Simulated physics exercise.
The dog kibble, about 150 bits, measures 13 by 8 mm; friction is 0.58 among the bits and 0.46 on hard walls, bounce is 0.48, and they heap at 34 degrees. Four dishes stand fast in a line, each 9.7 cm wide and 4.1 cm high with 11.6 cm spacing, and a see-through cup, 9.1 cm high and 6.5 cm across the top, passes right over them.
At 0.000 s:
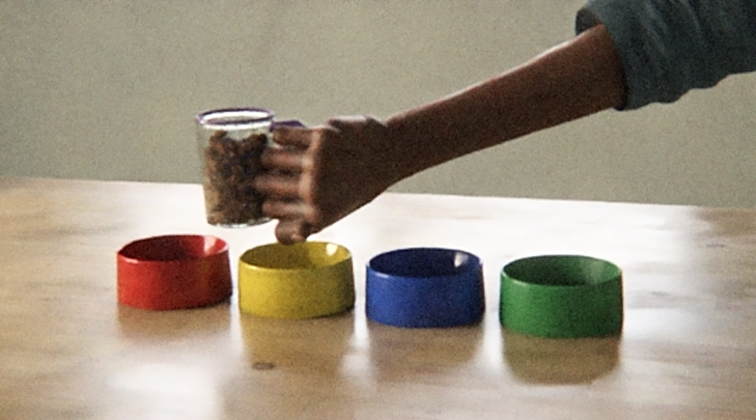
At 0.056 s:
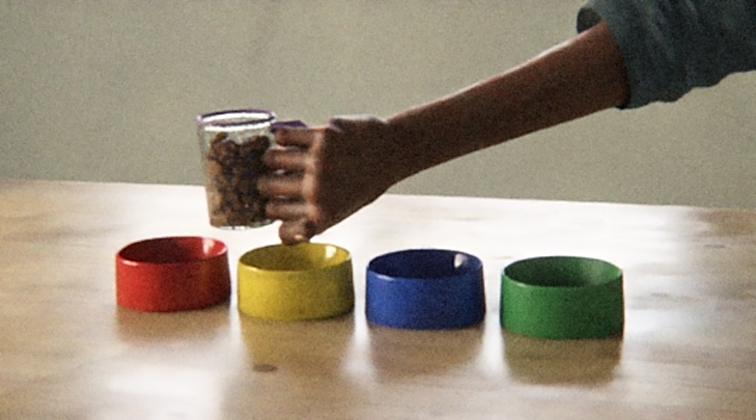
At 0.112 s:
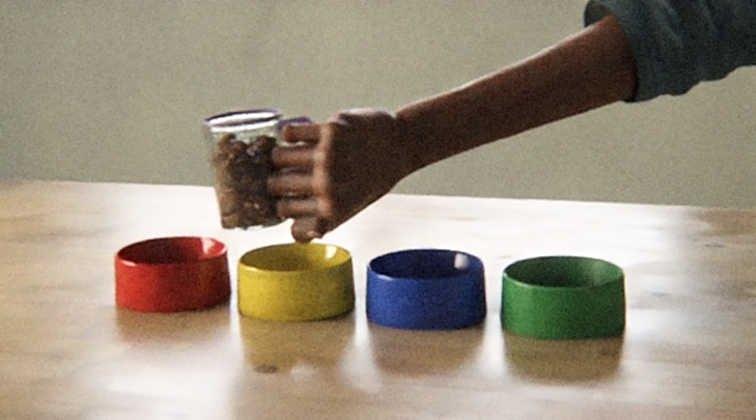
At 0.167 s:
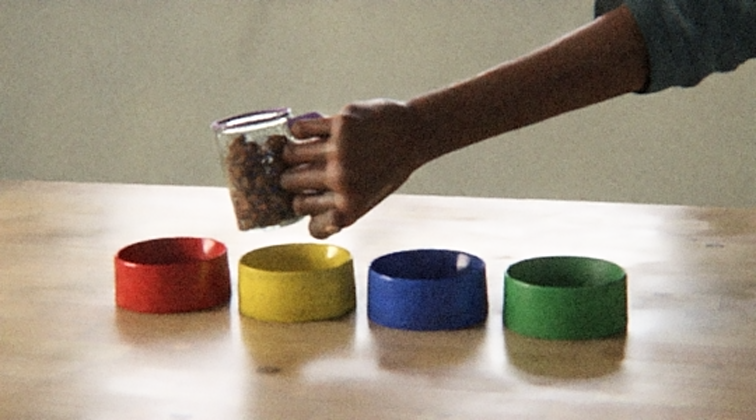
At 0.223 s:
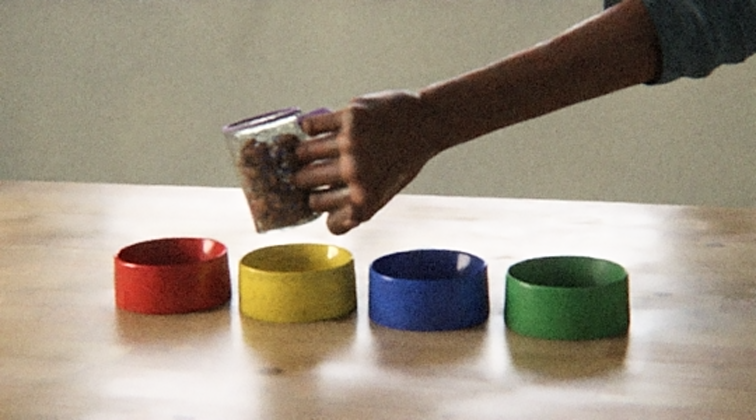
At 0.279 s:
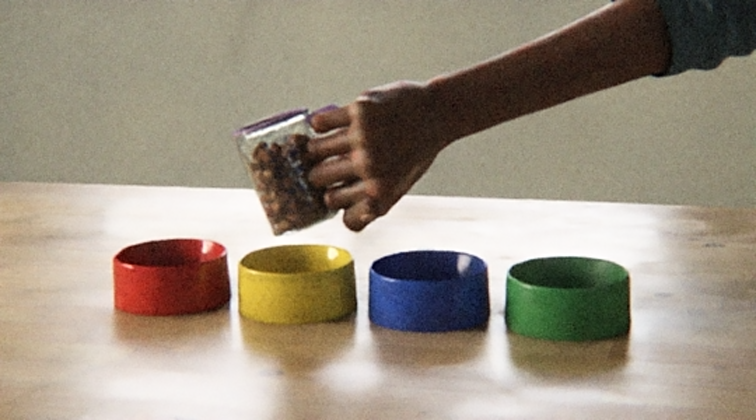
The clip shows a hand holding a clear cup of brown pieces above a row of red, yellow, blue and green dishes, at first nearly still, then moving a short way right while tilting the cup moderately to the left.
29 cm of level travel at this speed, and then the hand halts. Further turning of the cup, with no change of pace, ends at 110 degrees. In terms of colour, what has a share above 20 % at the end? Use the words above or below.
Red - below; blue - below; green - above; yellow - below; counter - above.
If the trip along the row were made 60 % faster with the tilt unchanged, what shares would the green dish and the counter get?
Result - green dish: 40; counter: 50.
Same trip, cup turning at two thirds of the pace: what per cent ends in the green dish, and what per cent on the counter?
The green dish 40, the counter 50.
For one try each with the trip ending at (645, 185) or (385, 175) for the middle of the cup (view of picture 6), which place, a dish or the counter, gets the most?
First try: Green; second try: Yellow.
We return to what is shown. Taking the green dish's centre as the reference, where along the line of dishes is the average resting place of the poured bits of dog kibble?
Roughly 4 cm away, on the smaller-x side.
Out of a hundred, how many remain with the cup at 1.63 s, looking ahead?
65 %.
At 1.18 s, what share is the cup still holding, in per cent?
Roughly 95 per cent, give or take.
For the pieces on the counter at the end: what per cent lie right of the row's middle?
Share on that side: Roughly 100 %.
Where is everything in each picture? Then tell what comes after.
In the first picture, cup at (238, 168), tilt 0 degrees, lip at (200, 115), moved 0.0 cm; middle of the pieces at (238, 181); red dish at (173, 248); yellow dish at (295, 255); blue dish at (424, 263); green dish at (561, 271).
In the second picture, cup at (240, 169), tilt 1 degrees, lip at (201, 117), moved 0.3 cm; middle of the pieces at (240, 183).
In the third picture, cup at (249, 170), tilt 4 degrees, lip at (207, 119), moved 1.1 cm; middle of the pieces at (250, 183).
In the fourth picture, cup at (262, 171), tilt 9 degrees, lip at (217, 123), moved 2.2 cm; middle of the pieces at (264, 184).
In the fifth picture, cup at (275, 171), tilt 14 degrees, lip at (227, 128), moved 3.4 cm; middle of the pieces at (279, 184).
In the sixth picture, cup at (288, 173), tilt 18 degrees, lip at (236, 133), moved 4.6 cm; middle of the pieces at (292, 185); red dish at (170, 253); yellow dish at (296, 260); blue dish at (428, 266); green dish at (568, 273). Its pace works out near 85 degrees a second; the hand travels 21 cm a second.
After 0.82 s, tilt 63 degrees; cup holds 100 %.
After 1.18 s, tilt 93 degrees; cup holds 95 %, blue 5 %.
Then, at 1.63 s, tilt 110 degrees; cup holds 65 %, blue 10 %, green 10 %.
In the end, at 3.7 s, red 0 %, blue 10 %, green 40 %, yellow 0 %, counter 40 %, cup 10 %.
